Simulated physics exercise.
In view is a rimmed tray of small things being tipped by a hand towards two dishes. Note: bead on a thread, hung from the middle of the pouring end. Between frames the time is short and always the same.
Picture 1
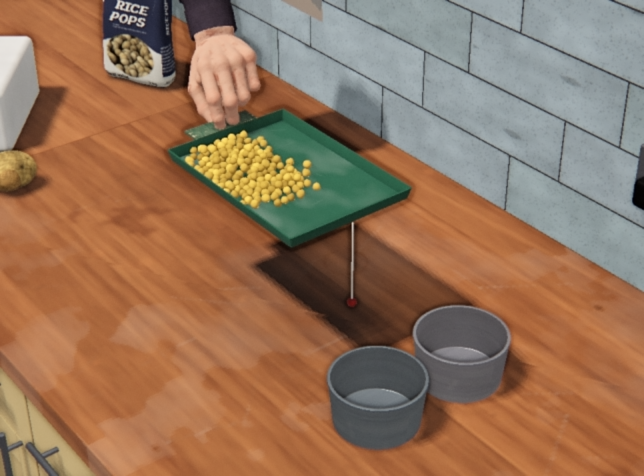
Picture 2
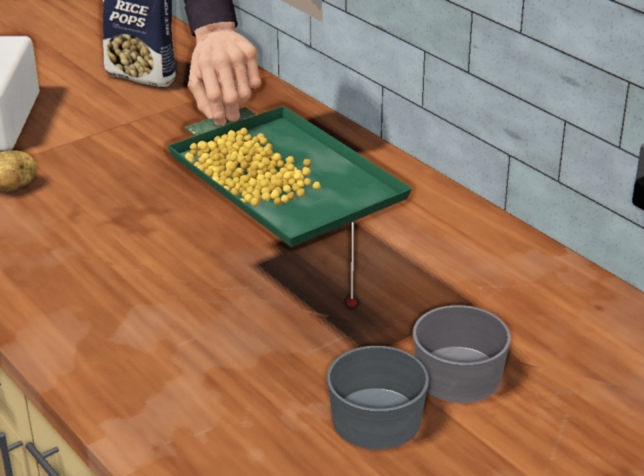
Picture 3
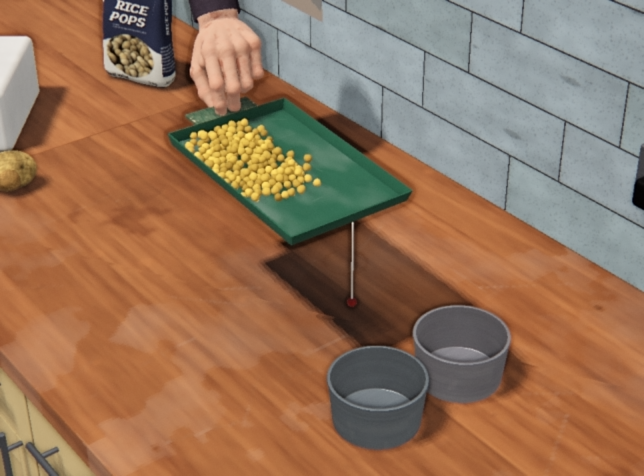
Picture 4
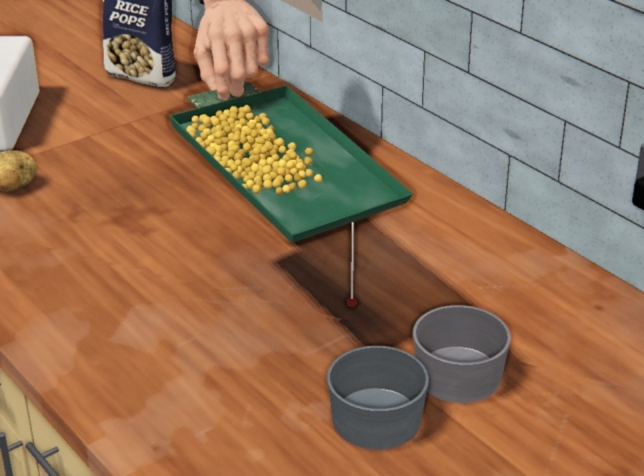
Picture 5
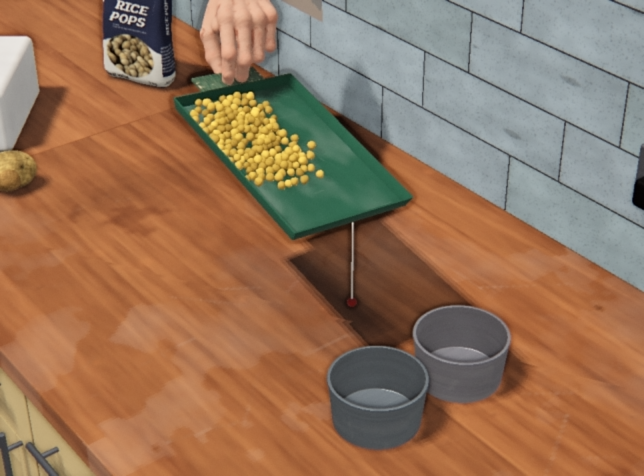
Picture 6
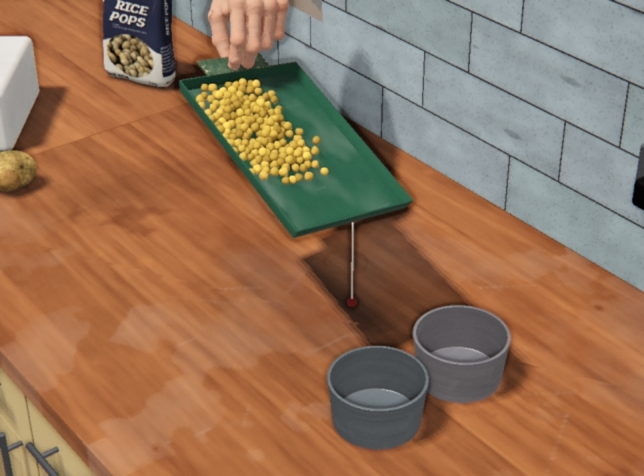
Green tray of yellow corn balls slowly tilting as a hand raises its back end, two grey dishes sitting on the counter.
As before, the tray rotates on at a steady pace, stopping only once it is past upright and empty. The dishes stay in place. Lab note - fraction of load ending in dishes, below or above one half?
Compared with the spill, the catch will be smaller.
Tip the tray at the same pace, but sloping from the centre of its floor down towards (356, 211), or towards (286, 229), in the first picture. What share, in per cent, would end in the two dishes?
The share is 30 per cent in the first and 0 per cent in the second.
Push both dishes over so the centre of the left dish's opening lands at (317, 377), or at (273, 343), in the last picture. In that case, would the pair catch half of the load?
Place 1: Lower than half; place 2: Lower than half.
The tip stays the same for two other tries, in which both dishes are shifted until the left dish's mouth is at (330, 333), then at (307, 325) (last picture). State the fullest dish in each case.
In the first position the right of the two, in the second the right of the two.
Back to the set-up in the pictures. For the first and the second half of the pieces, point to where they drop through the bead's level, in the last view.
The early half goes through (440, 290), the late half through (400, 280).
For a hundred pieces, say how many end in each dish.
Final split: Left dish some 0 per cent, right dish some 10 per cent.
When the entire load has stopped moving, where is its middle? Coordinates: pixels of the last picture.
(429, 338).
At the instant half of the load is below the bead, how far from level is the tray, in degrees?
That would be about 85 degrees from level.
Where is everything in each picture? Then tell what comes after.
In the first frame, corners of the pouring end at (291, 236) and (407, 187), level; middle of the load at (246, 169), puffed corn balls; left dish at (409, 420); right dish at (493, 374); bead on its thread at (352, 302).
In the second frame, corners of the pouring end at (291, 235) and (407, 188), level; middle of the load at (246, 167).
In the third frame, corners of the pouring end at (292, 234) and (408, 190), tipped barely, lowest at the right corner; middle of the load at (247, 159).
In the fourth frame, corners of the pouring end at (294, 232) and (409, 193), tipped a little, lowest at the right corner; middle of the load at (248, 148).
In the fifth frame, corners of the pouring end at (296, 230) and (409, 196), tipped clearly, lowest at the right corner; middle of the load at (251, 137).
In the sixth frame, corners of the pouring end at (298, 228) and (409, 199), tipped clearly, lowest at the right corner; middle of the load at (256, 128); left dish at (409, 420); right dish at (493, 374).
Soon, tray tipped steeply; most on the tray; about a quarter in the air.
A while on, tray tipped past a quarter turn; about a quarter on the tray; a stray few in the left dish; a small part in the right dish; about half outside both; a small part in the air.
Towards the end, tray tipped past a quarter turn; a stray few in the left dish; a small part in the right dish; most outside both.
Finally, tray tipped past a quarter turn; a stray few in the left dish; a small part in the right dish; most outside both.
